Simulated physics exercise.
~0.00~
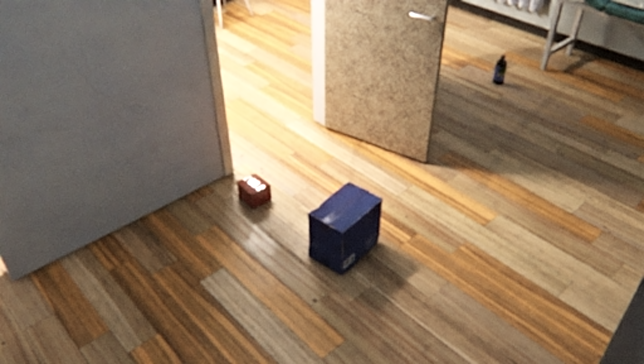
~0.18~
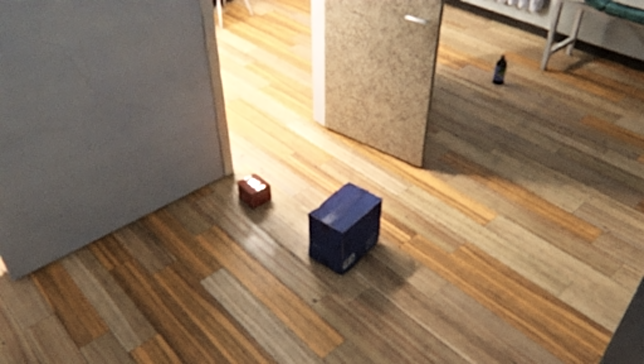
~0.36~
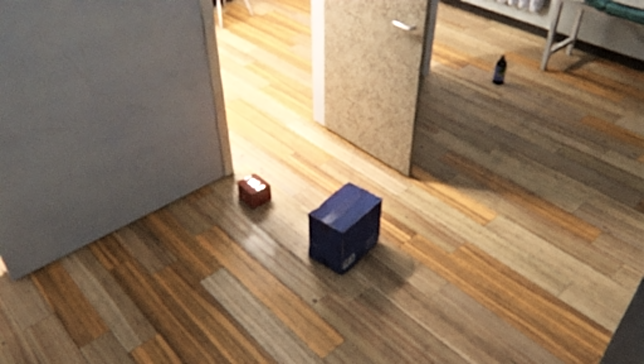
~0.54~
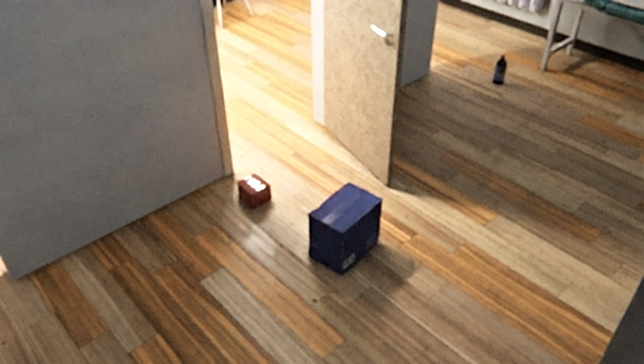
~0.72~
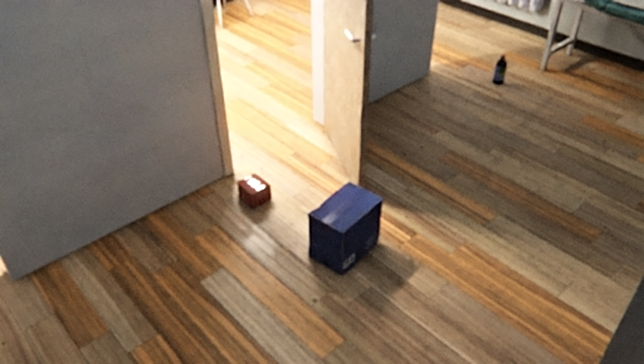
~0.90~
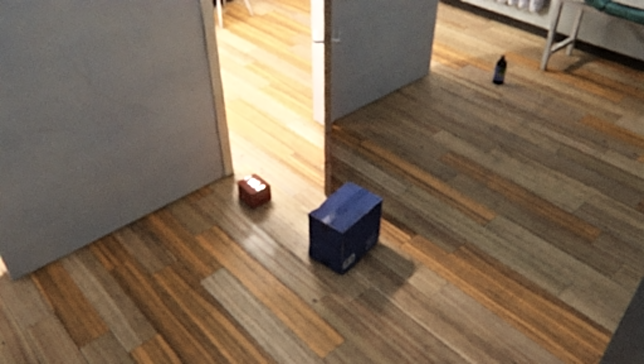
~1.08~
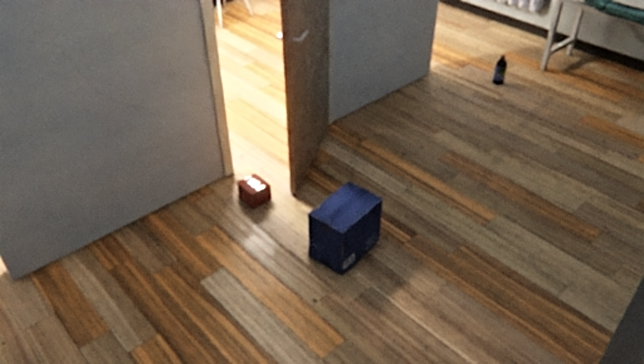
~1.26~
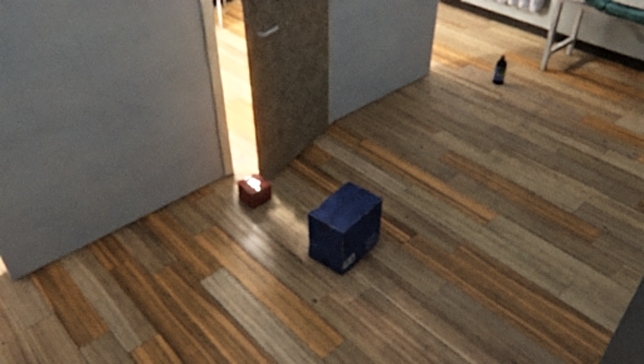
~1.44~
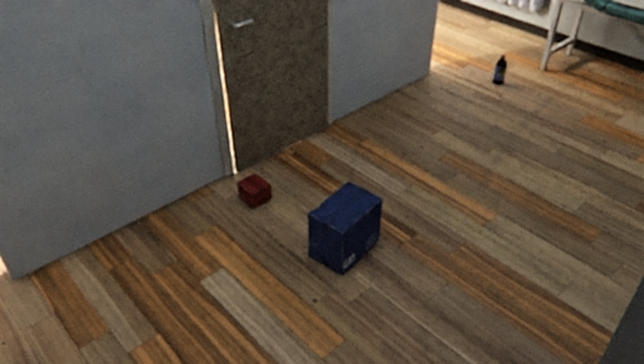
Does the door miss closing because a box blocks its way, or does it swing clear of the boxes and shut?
The door swings clear of both boxes and shuts, and the boxes stay where they were.
